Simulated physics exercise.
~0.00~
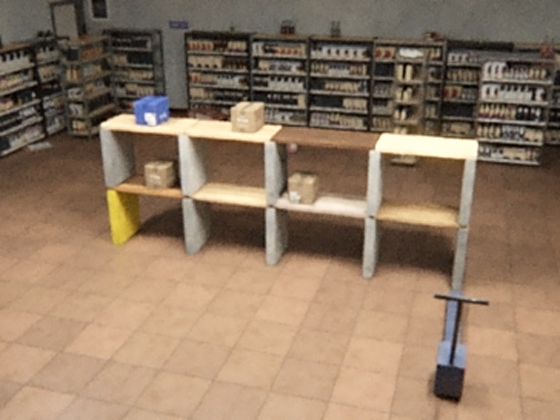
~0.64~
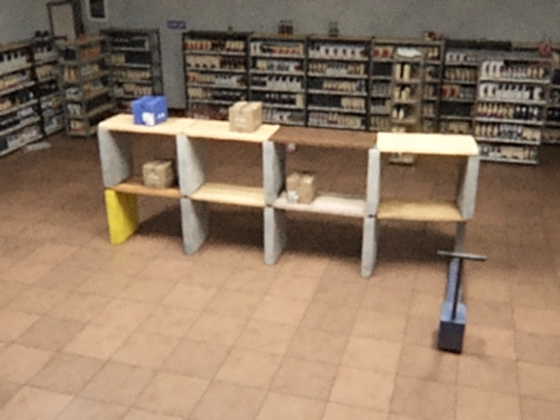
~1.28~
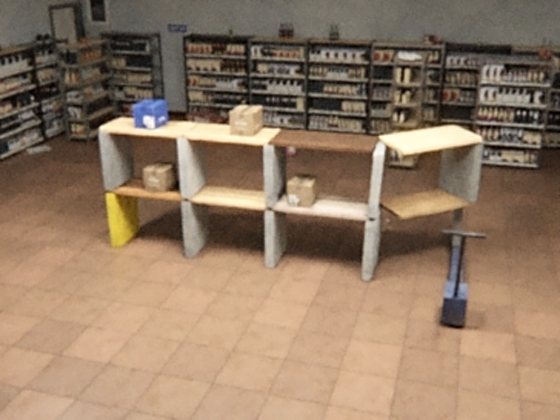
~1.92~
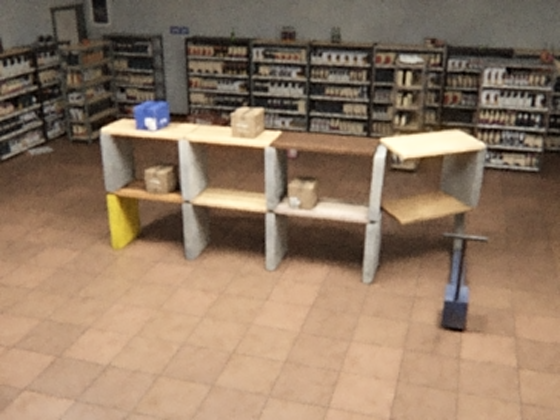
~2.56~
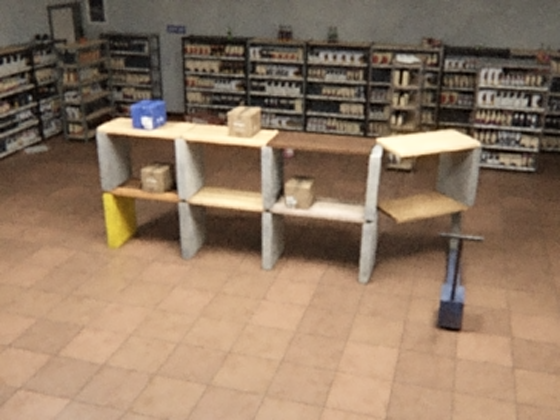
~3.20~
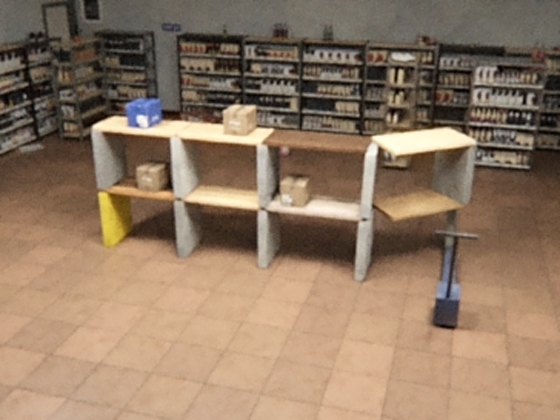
Store aisle with a blue floor jack nudging the right end of a two-tier block shelf, shifting its boards, everything staying standing.
